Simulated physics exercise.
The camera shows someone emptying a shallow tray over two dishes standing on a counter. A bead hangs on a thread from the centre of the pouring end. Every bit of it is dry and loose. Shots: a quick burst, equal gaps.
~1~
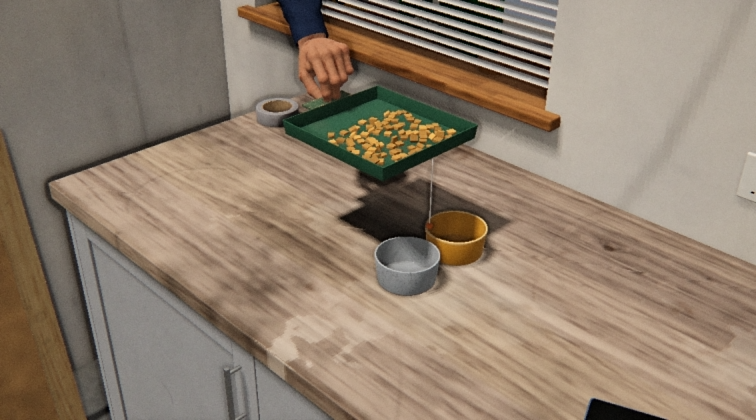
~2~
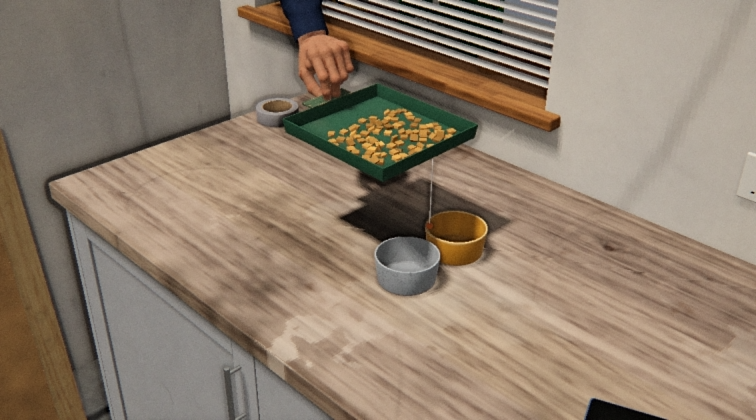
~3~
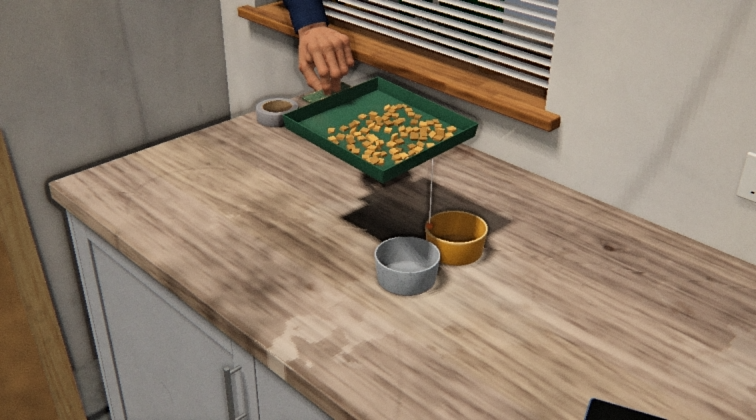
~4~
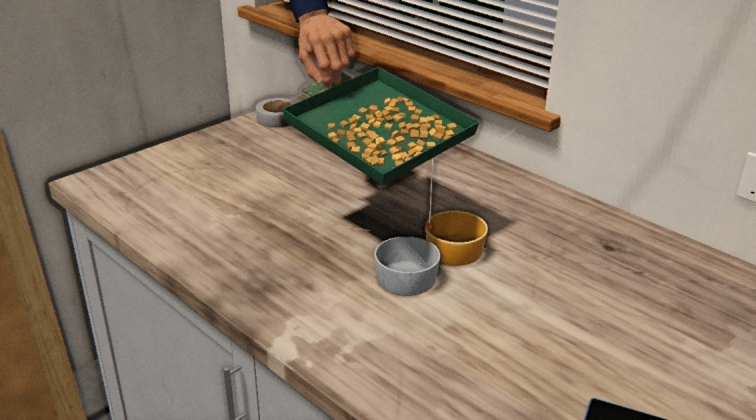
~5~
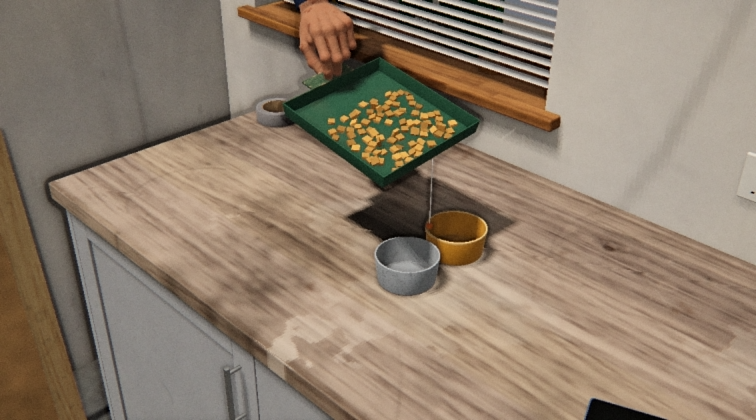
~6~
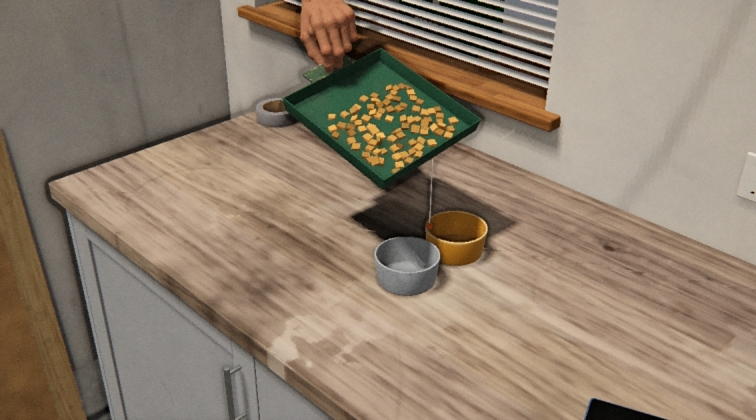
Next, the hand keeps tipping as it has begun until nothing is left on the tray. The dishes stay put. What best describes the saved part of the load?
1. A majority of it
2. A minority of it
The answer is 1.
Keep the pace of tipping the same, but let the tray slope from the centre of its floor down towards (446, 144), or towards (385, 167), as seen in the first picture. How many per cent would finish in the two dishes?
In order, 60 in a hundred and 60 in a hundred.
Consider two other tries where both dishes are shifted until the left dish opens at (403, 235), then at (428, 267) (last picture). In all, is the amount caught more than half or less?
First try: A minority; second try: A minority.
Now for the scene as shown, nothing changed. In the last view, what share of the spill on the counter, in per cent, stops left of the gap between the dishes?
Around 80 per cent, give or take.
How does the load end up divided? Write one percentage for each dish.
Estimate - left dish 80 percent, right dish 0 percent.
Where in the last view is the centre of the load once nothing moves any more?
The centre comes to rest close to (400, 277).
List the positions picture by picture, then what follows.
Corners of the pouring end (383, 167) and (475, 125), level; middle of the load (395, 140), cereal squares; left dish (431, 278); right dish (479, 249); bead on its thread (429, 226), in the first picture.
Corners of the pouring end (383, 167) and (475, 124), level; middle of the load (395, 139), in the second picture.
Corners of the pouring end (383, 169) and (476, 123), tipped barely, lowest at the left corner; middle of the load (395, 138), in the third picture.
Corners of the pouring end (384, 172) and (477, 122), tipped a little, lowest at the left corner; middle of the load (395, 135), in the fourth picture.
Corners of the pouring end (384, 175) and (477, 120), tipped a little, lowest at the left corner; middle of the load (395, 133), in the fifth picture.
Corners of the pouring end (384, 178) and (478, 119), tipped clearly, lowest at the left corner; middle of the load (397, 131); left dish (431, 278); right dish (479, 249), in the sixth picture.
Just after the last frame, tray tipped steeply; every one on the tray.
A moment on, tray tipped past a quarter turn; the larger part on the tray; about a tenth in the left dish; about a tenth in the air.
Further on, tray tipped past a quarter turn; the larger part in the left dish; roughly a quarter outside both.
When it is over, tray tipped past a quarter turn; the larger part in the left dish; not one in the right dish; roughly a quarter outside both.
